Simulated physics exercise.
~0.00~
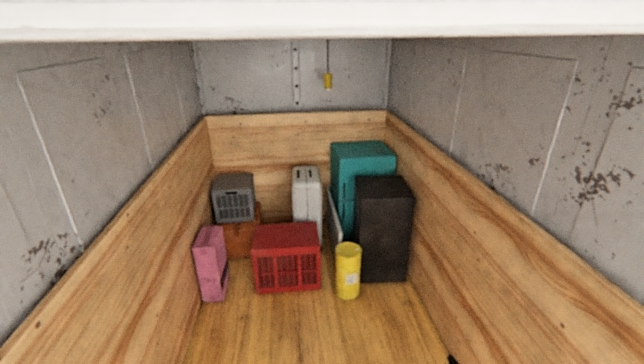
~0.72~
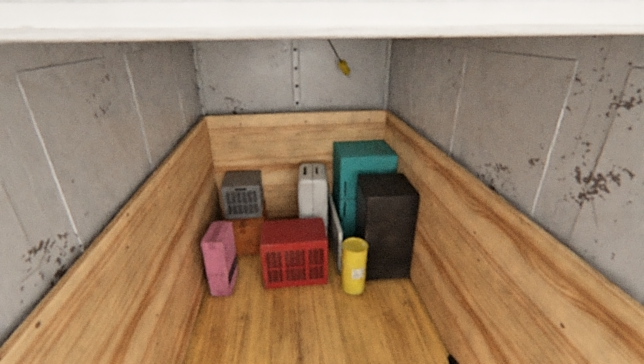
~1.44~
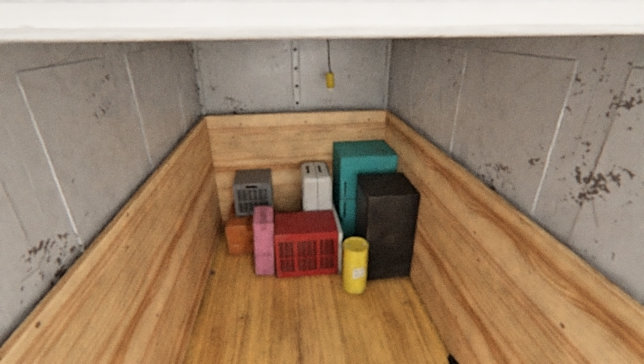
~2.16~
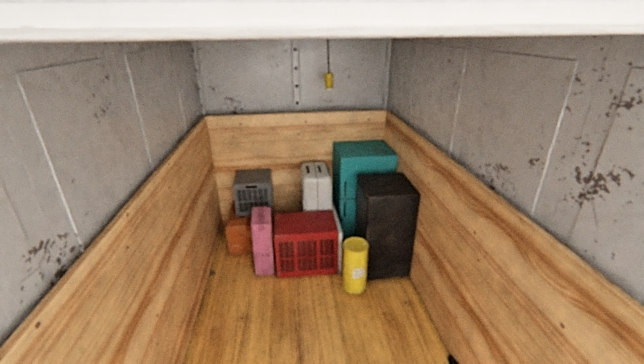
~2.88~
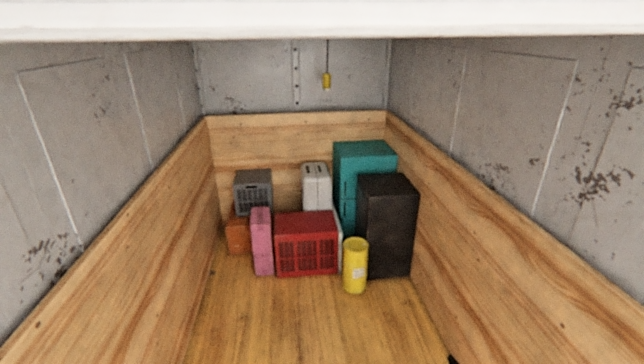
A pink box, a red chest and a grey chest shift about in the wood-lined load bay of a van, seen from behind and facing the front wall. The pink box stands at the left beside the red chest, with the grey chest on an orange box behind them, a white case at the back, and turquoise and black appliances and a yellow canister to the right. The hanging yellow lamp swings right as the pink box, red chest and grey chest edge rightward. The pink box then slides farther right and forward, close against the red chest, while the grey chest moves slightly. Everything settles upright, and the lamp hangs nearly straight.
